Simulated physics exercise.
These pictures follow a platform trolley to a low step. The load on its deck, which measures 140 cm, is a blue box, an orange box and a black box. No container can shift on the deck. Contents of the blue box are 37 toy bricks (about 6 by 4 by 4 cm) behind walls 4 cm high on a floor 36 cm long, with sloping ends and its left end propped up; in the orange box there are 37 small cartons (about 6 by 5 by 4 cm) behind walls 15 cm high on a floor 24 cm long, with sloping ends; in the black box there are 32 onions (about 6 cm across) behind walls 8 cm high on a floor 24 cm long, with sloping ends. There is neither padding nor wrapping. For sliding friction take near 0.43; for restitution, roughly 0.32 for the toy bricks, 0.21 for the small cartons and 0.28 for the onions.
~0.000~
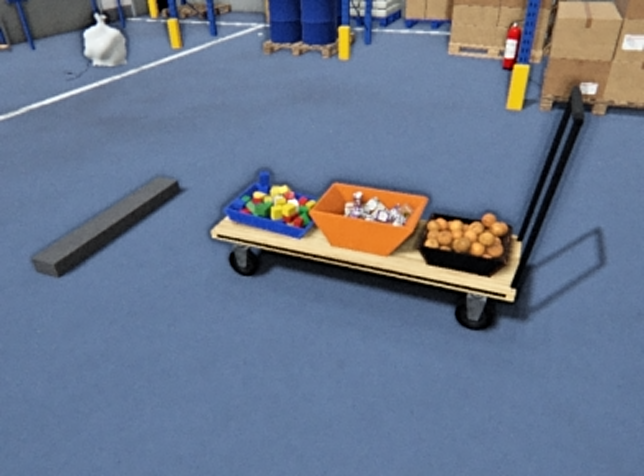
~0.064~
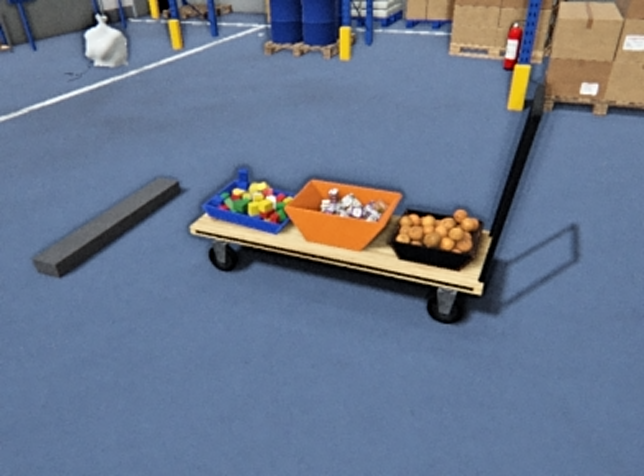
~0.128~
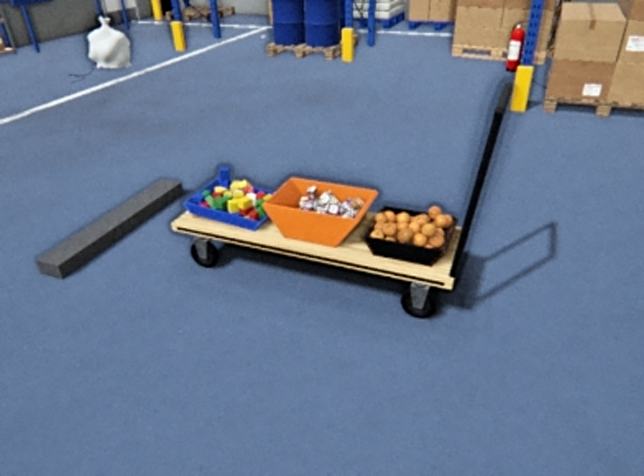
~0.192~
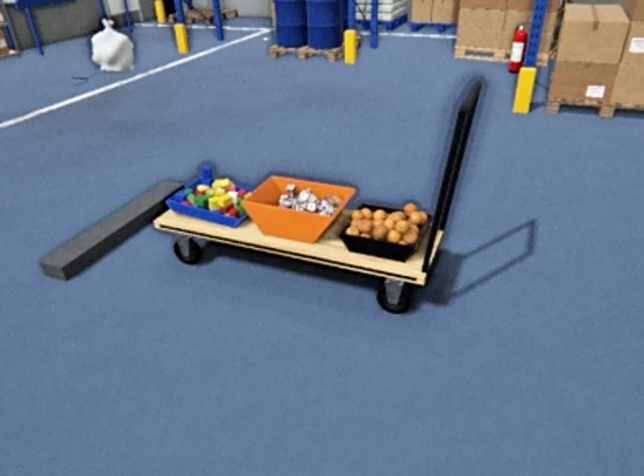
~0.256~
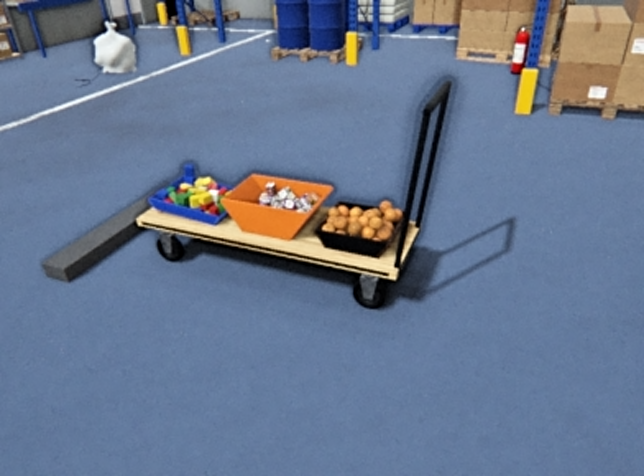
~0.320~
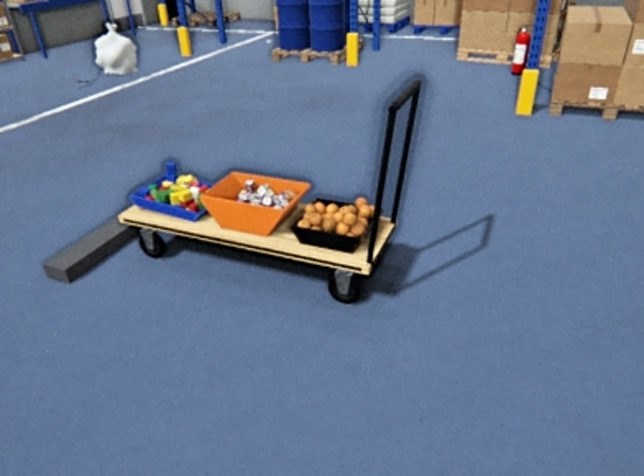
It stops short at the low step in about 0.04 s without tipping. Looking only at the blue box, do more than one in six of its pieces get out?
Yes.
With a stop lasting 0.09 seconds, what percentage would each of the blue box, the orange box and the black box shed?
With that change, blue box 20 per cent, orange box 0 per cent, black box 20 per cent.
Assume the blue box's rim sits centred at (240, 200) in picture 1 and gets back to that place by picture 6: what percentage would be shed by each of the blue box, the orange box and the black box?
Under that change it'd be blue box at 10, orange box at 0 and black box at 0 percent.
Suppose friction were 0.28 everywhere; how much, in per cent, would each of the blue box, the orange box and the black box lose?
You'd see blue box shed 20 percent, orange box shed 0 percent, and black box shed 20 percent.
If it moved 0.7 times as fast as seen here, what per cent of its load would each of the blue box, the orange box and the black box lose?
In that case the blue box sheds 10 per cent, the orange box 0 per cent and the black box 10 per cent.
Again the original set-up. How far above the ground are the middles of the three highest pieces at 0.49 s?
Roughly 46 centimetres.
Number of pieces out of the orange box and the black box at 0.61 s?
Estimate at that time - orange box 0, black box 4, give or take.
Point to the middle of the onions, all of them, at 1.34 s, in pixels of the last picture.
Their middle is around (291, 217).
After 0.39 s, the wheels strike.
After 0.49 s, 1 of 37 out of the blue box, 0 of 37 out of the orange box and 1 of 32 out of the black box.
After 0.61 s, 5 of 37 out of the blue box, 0 of 37 out of the orange box and 4 of 32 out of the black box.
After 0.84 s, 9 of 37 out of the blue box, 0 of 37 out of the orange box and 7 of 32 out of the black box.
When it is over (at 1.34 s), 10 of 37 out of the blue box, 0 of 37 out of the orange box and 6 of 32 out of the black box. Asked share, 10 of 37, 27 per cent.
